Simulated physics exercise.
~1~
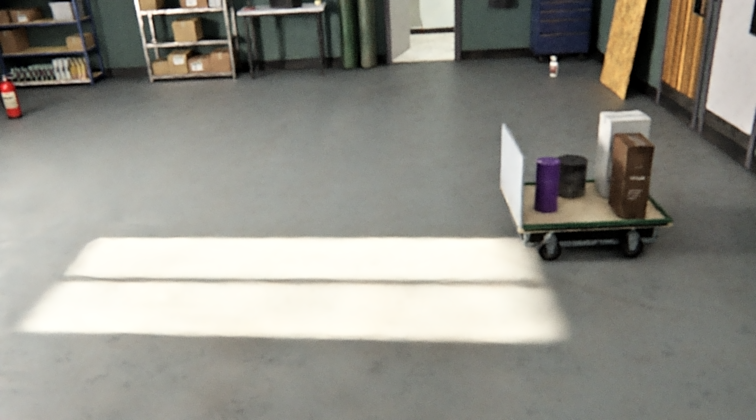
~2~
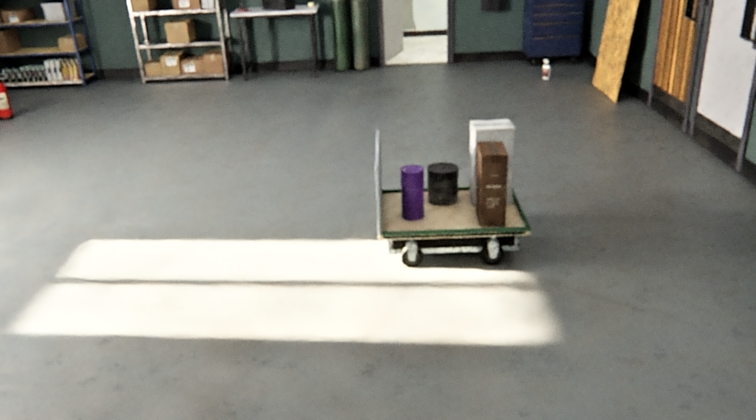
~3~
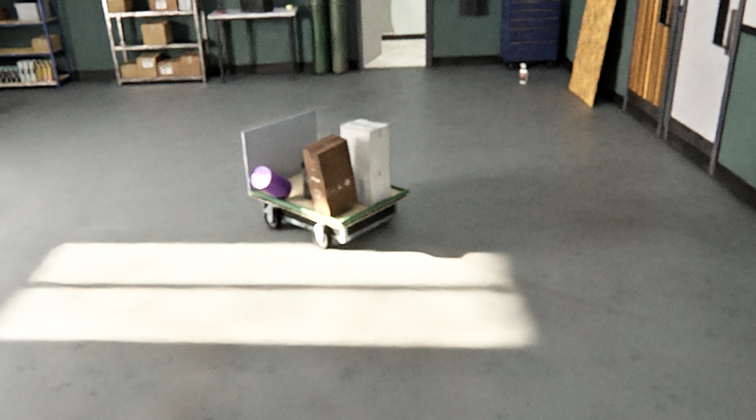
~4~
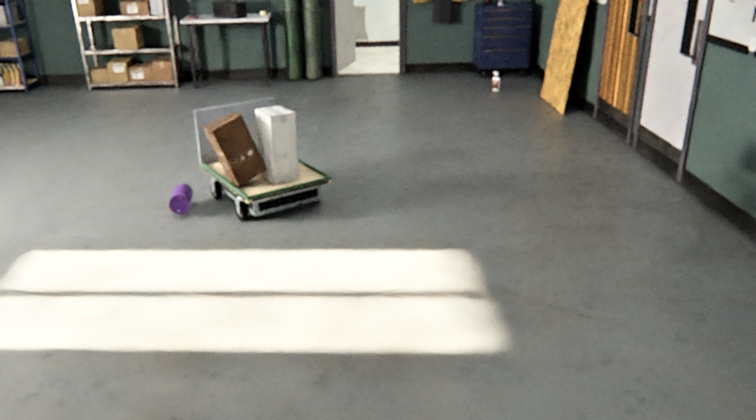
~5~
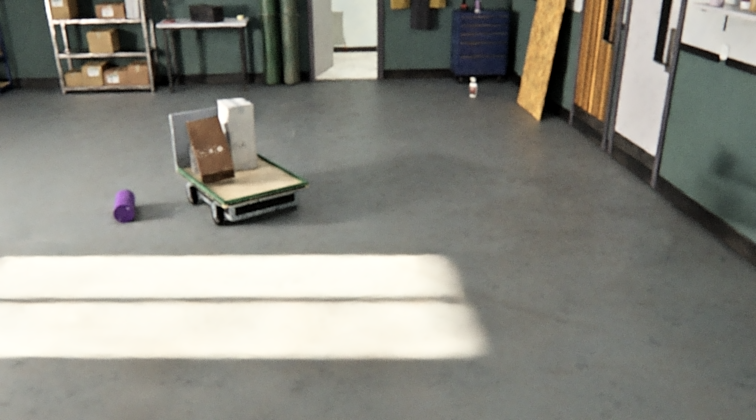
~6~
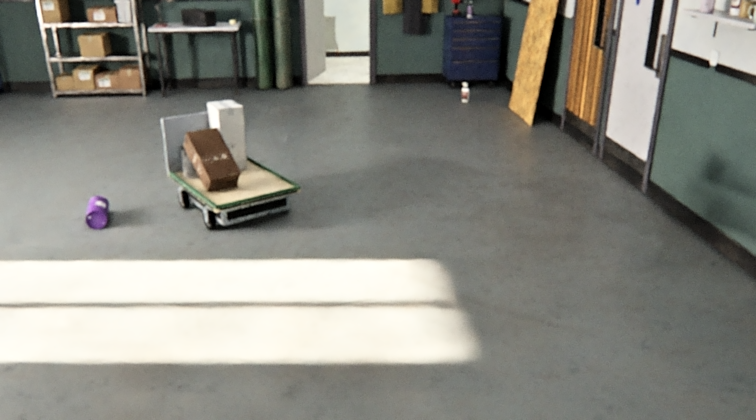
In the video, a flat cart carrying a purple canister, a black pail, a brown box and a white box rolls left across a workshop floor and turns; the canister tips and falls off, and the cart stops with the brown box leaning heavily and the white box upright.
